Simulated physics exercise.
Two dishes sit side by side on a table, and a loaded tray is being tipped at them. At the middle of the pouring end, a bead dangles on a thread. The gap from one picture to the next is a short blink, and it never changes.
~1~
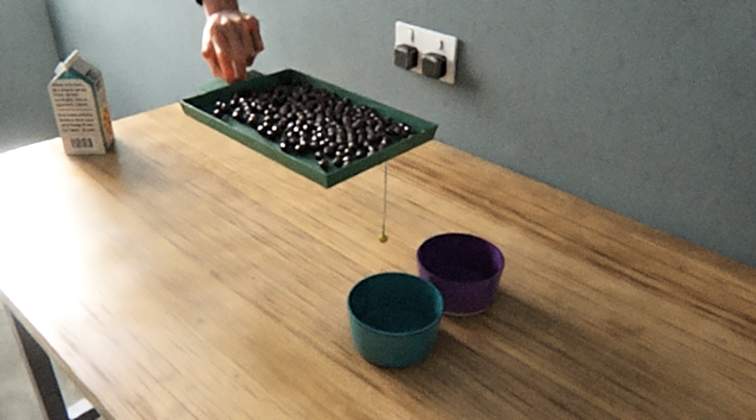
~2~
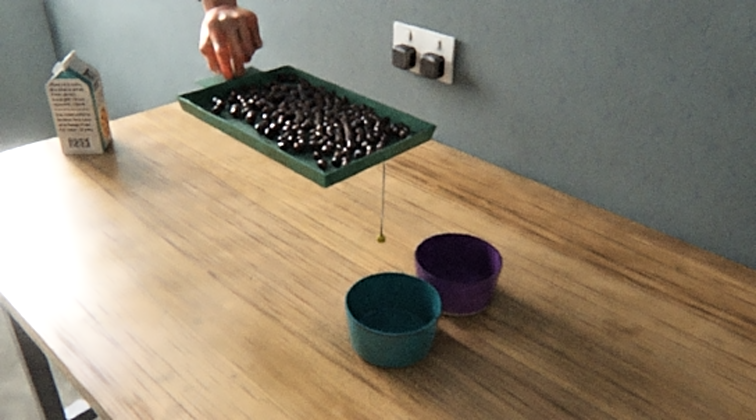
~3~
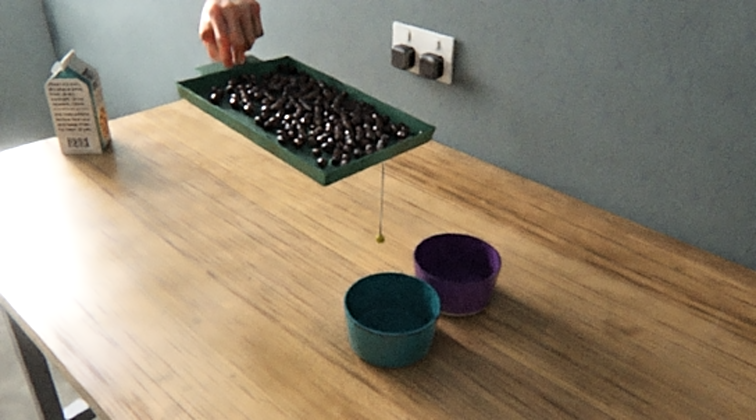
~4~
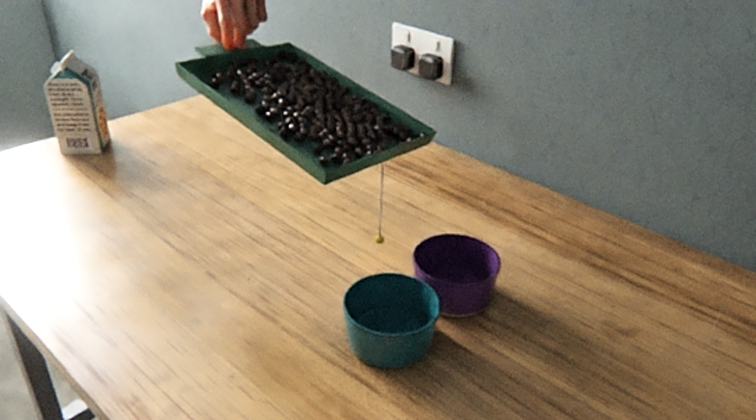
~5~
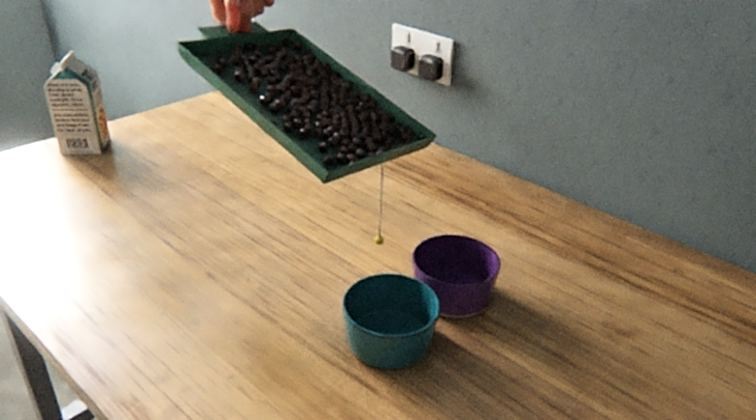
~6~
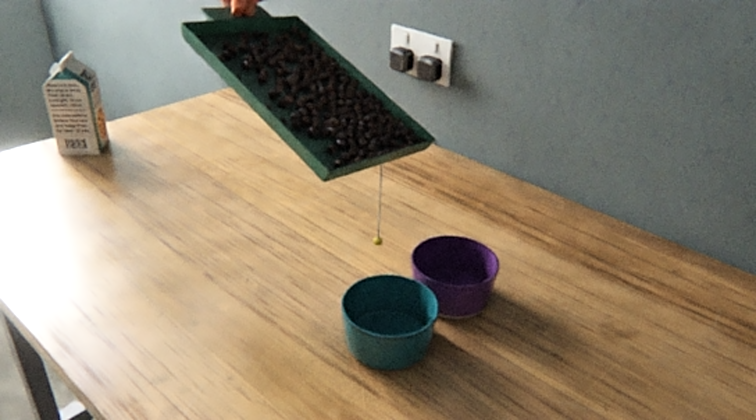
A green tray of dark, shiny balls, held by a hand at its far end, starts nearly level above a teal dish and a purple dish, a bead dangling beneath. The hand raises that end steadily while the pouring end's right corner dips, and a few balls shift, then nearly all are moving.
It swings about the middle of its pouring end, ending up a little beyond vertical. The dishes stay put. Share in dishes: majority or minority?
Majority.
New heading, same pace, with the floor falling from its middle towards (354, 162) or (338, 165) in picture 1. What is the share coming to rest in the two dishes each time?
First case about 70 percent; second case about 50 percent.
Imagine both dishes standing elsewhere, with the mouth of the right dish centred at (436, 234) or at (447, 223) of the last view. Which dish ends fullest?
Trial one goes to the right of the two, trial two to the right of the two.
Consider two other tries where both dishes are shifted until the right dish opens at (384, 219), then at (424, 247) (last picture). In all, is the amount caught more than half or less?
At place one a lesser share; at place two the greater share.
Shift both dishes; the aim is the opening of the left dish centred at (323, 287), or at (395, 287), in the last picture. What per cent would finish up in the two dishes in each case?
Close to 20 in a hundred, then close to 80 in a hundred.
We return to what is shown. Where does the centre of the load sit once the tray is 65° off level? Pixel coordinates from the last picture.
Look around (400, 131) in the last picture.
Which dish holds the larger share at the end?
It's the one placed right that wins here.
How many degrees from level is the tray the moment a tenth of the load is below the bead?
It has tipped about 70 degrees.
Soon after the last picture, tray tipped steeply; most on the tray; a stray few in the right dish; a stray few outside both; a small part in the air.
A little later, tray tipped past a quarter turn; a small part on the tray; a small part in the left dish; about half in the right dish; about a quarter outside both; a small part in the air.
Later still, tray tipped past a quarter turn; a small part in the left dish; about two thirds in the right dish; about a third outside both; a stray few in the air.
By the end, tray tipped past a quarter turn; a small part in the left dish; about two thirds in the right dish; about a third outside both; a stray few in the air.
